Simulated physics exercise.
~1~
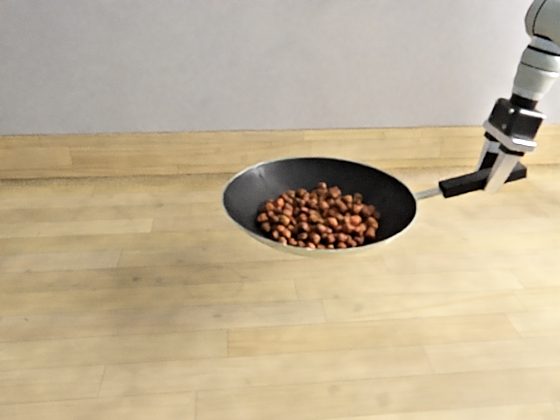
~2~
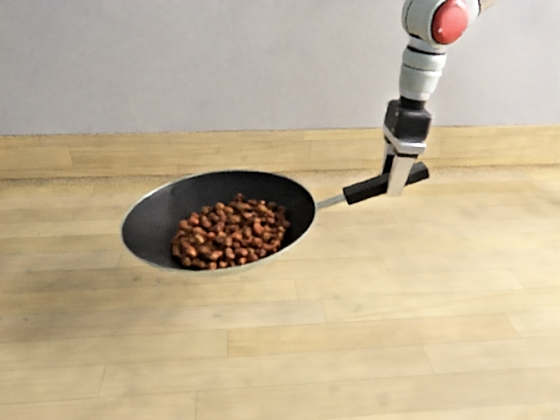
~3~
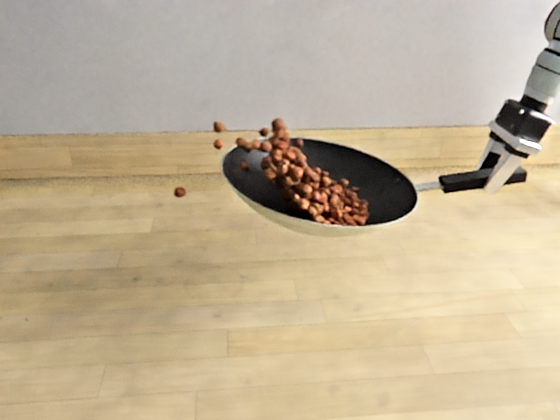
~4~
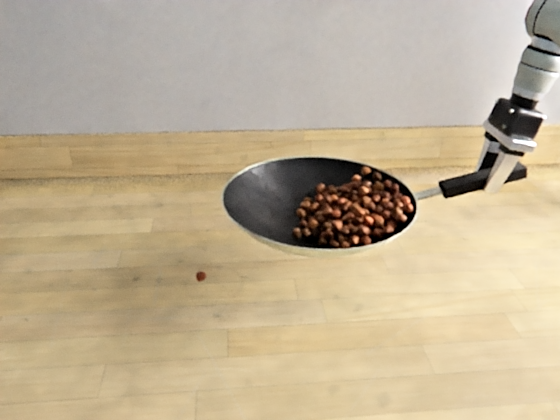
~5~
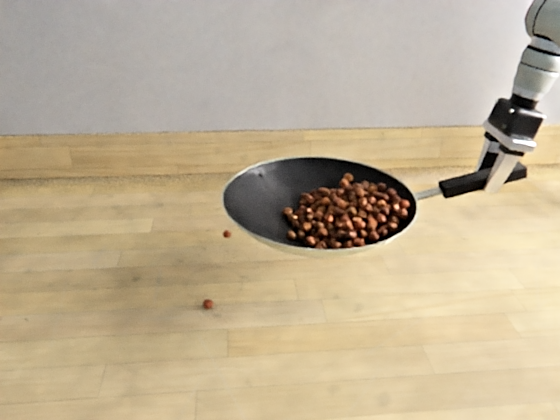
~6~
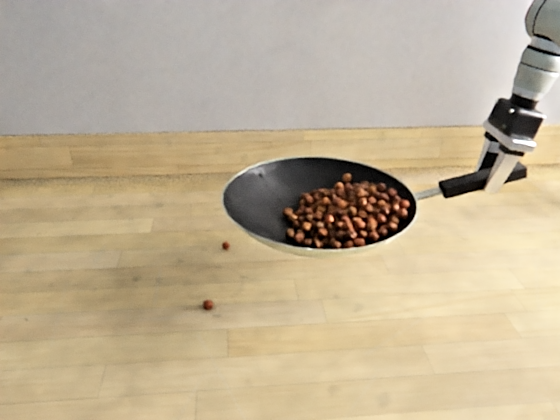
A robot arm tossed brown nuts in a black wok, swinging the pan left and then back right, which sent a few flying over the far left edge. It steadied with most still heaped inside and two lying on the wooden surface.
